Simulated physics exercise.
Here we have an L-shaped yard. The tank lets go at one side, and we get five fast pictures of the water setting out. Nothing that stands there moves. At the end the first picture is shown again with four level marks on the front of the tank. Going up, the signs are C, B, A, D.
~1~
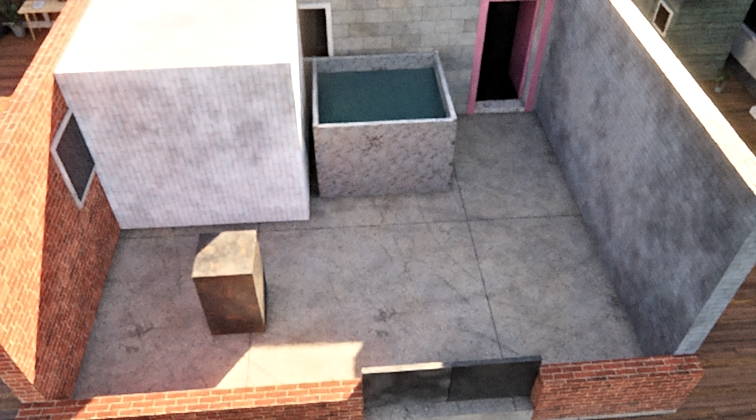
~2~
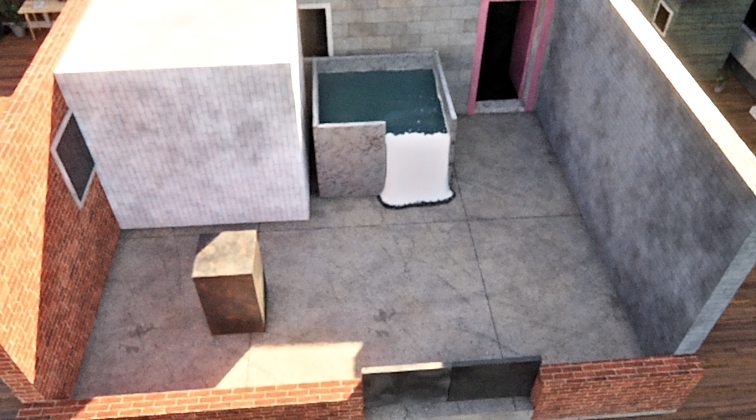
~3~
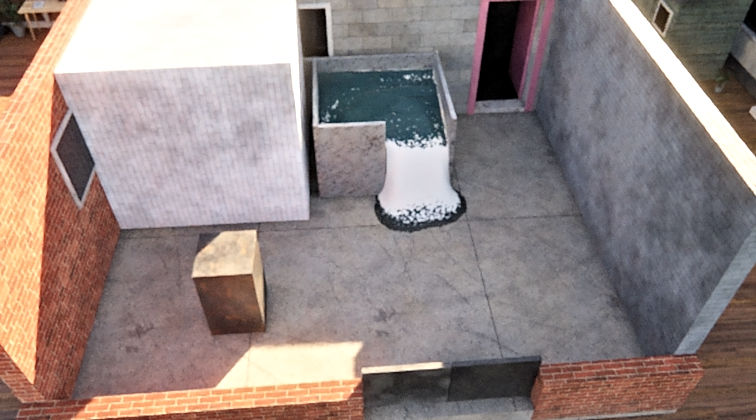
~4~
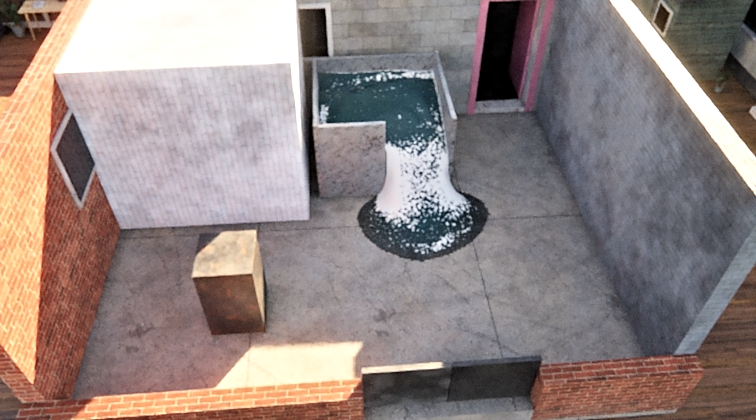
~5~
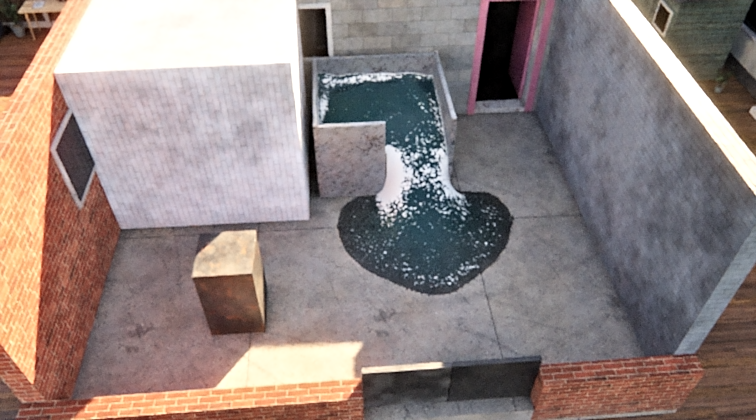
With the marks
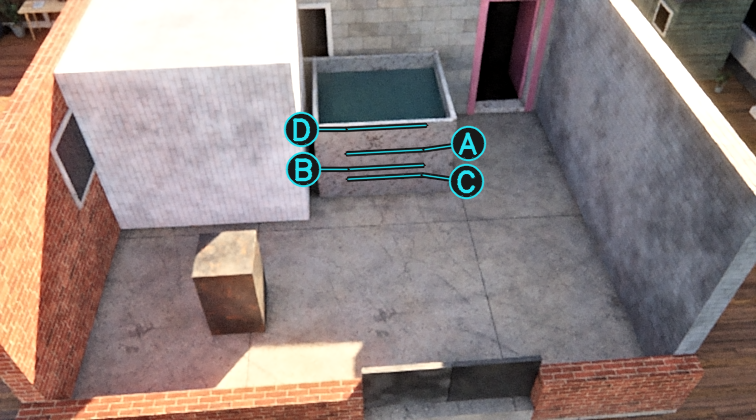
At the start, dark green water sits still in a raised stone tank in a walled yard, near a pink doorway. Part of the tank's front is then open, and white, foaming water pours through onto the concrete. The puddle spreads forward and sideways into a broad, dark, foam-flecked pool across the middle of the yard.
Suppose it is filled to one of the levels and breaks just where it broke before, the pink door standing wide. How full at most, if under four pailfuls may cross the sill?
It is B.
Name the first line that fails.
A it is.
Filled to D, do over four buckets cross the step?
Yes, it does.
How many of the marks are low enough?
Two.
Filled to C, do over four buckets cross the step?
No.
In cyan, A at (385, 151); B at (385, 167); C at (385, 177); D at (385, 127); from the bottom up C, B, A, D.
If A is chosen, about 9 bucketfuls get in.
If B is chosen, a bucket or two gets in.
If C is chosen, nothing gets over.
If D is chosen, dozens of bucketfuls pour in.
